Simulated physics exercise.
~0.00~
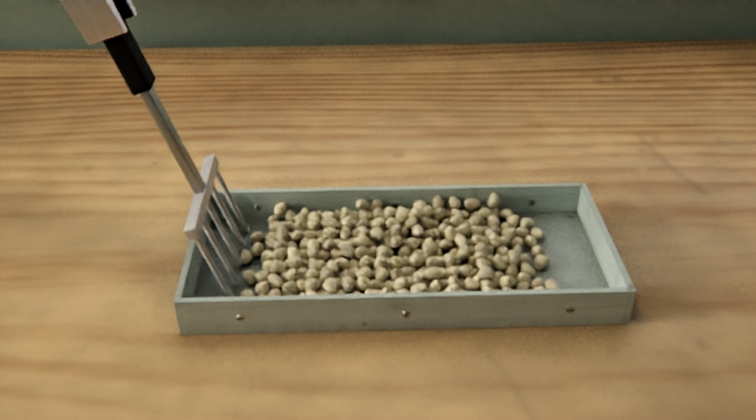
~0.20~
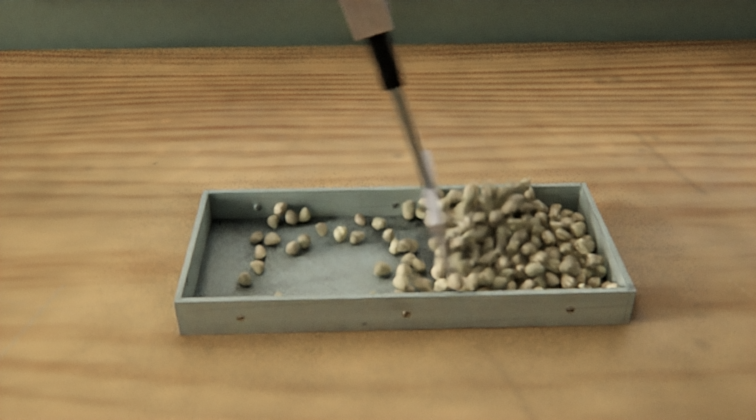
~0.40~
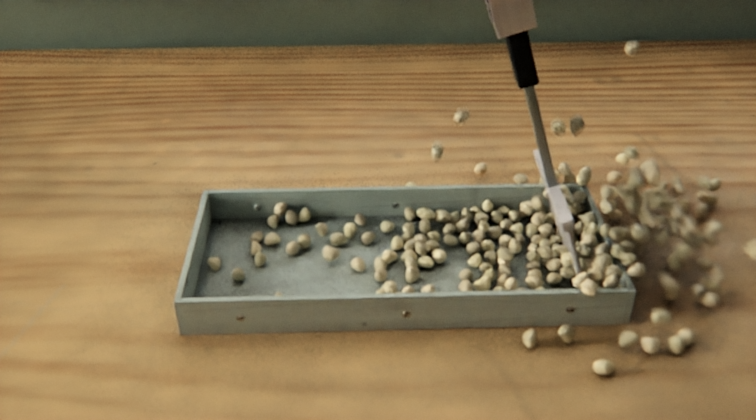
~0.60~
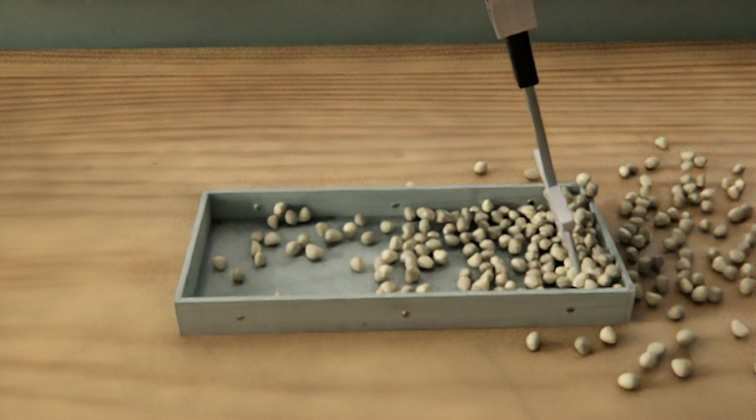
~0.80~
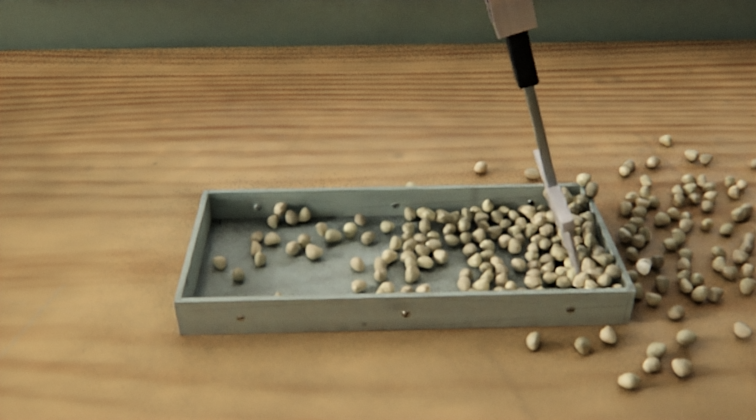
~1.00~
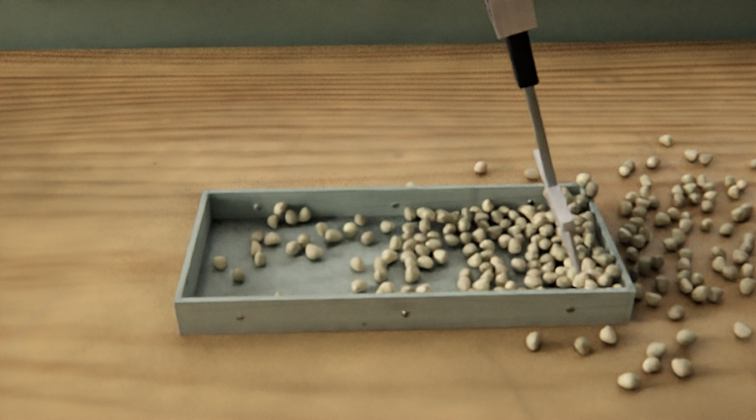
A rake sweeps beans rightward through a shallow tray, spilling many onto the wooden table.
